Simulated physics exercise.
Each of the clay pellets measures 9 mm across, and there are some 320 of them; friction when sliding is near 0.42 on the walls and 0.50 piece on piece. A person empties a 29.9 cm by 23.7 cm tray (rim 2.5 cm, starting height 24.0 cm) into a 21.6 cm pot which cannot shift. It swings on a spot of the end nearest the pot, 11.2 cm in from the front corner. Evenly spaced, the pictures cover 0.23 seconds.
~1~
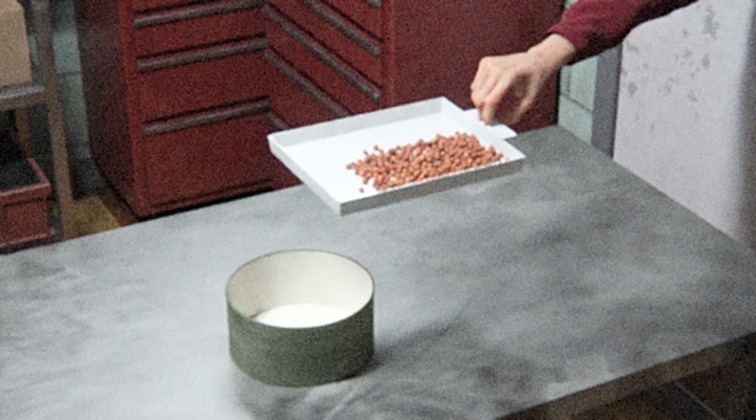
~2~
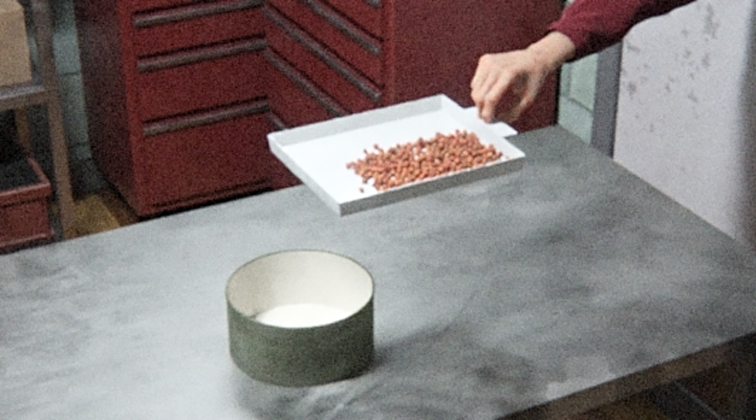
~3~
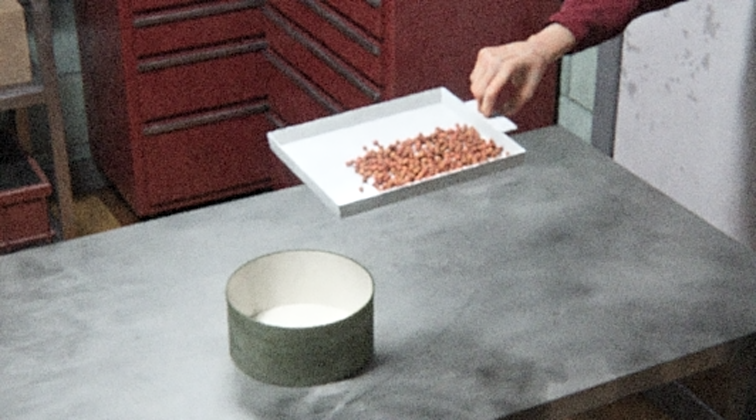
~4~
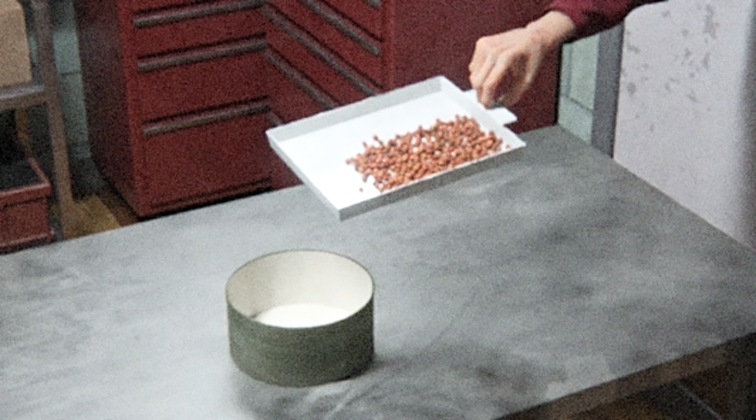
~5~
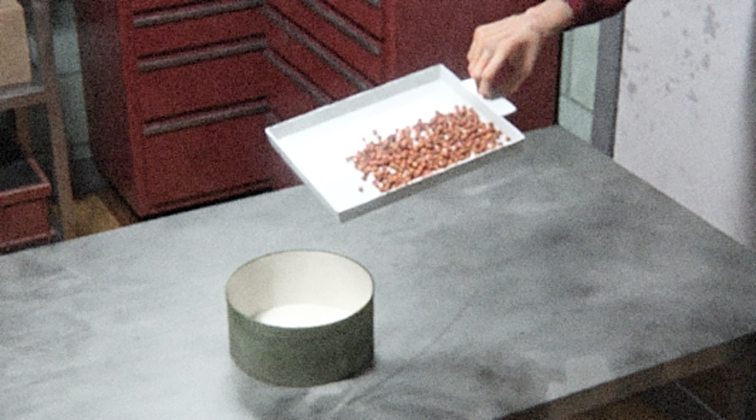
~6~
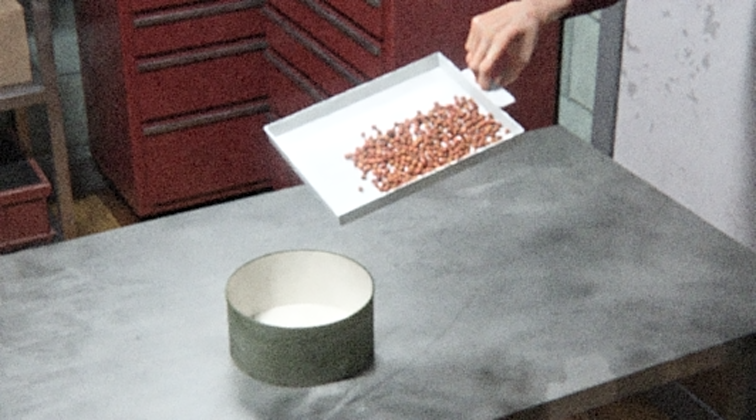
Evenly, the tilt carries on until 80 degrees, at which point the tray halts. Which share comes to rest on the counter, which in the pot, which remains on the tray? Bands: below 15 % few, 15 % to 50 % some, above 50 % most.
Result: Counter: Few, pot: Most, tray: Some.
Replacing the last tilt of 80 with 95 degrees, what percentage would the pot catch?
You'd end up with some 100 % in the pot.
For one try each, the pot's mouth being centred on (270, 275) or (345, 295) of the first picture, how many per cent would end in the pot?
Roughly 25 and 70 percent.
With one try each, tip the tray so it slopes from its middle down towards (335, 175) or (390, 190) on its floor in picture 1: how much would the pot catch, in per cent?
Roughly 25 per cent on the first try and 25 per cent on the second.
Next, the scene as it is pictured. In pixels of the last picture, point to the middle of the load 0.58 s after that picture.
My estimate is roughly (362, 180).
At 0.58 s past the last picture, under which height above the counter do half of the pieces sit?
About 28 centimetres.
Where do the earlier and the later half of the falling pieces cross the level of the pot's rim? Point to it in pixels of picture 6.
(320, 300) or so first, later (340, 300).
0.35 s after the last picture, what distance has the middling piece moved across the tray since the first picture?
7 cm.
Then, 0.35 s after the last picture, tilt 47 degrees; the tray holds 100 %, the pot 0 %.
Then, 0.58 s after the last picture, tilt 68 degrees; the tray holds 95 %, the pot 0 %.
Then, 0.93 s after the last picture, tilt 80 degrees; the tray holds 70 %, the pot 15 %.
In the end, counter 0 %, pot 70 %, tray 25 %.
